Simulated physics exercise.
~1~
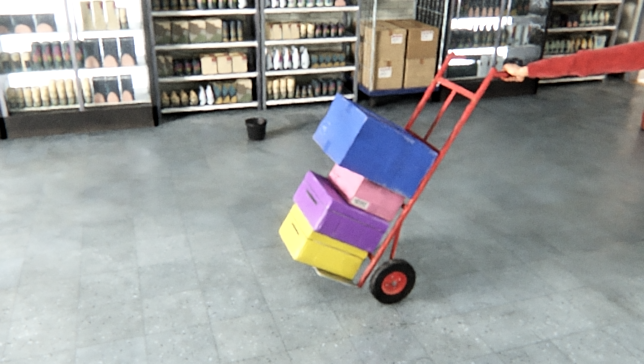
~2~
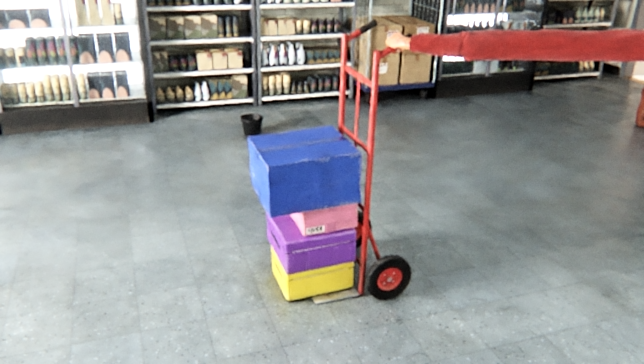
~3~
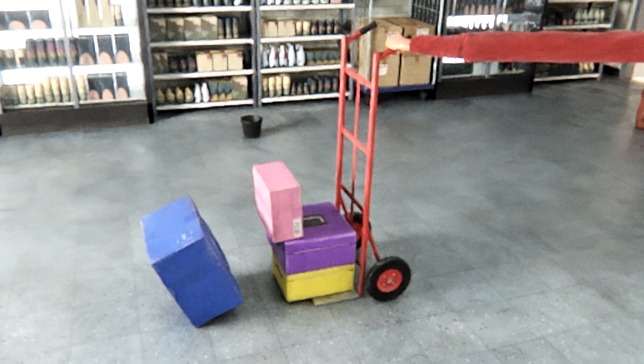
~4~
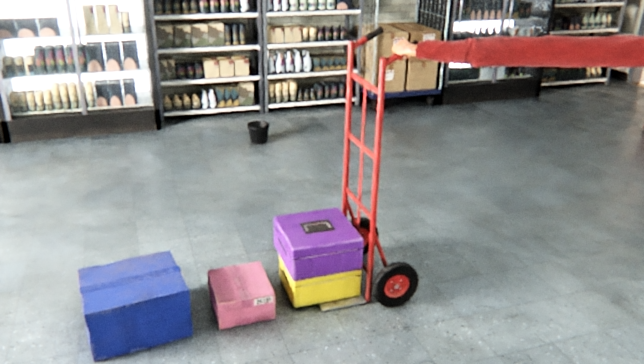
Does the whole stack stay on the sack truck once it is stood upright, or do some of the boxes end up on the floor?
Some end up on the floor. Exactly two boxes, the blue one and the pink one, fall off to the left, while the purple and yellow ones stay stacked on the plate.
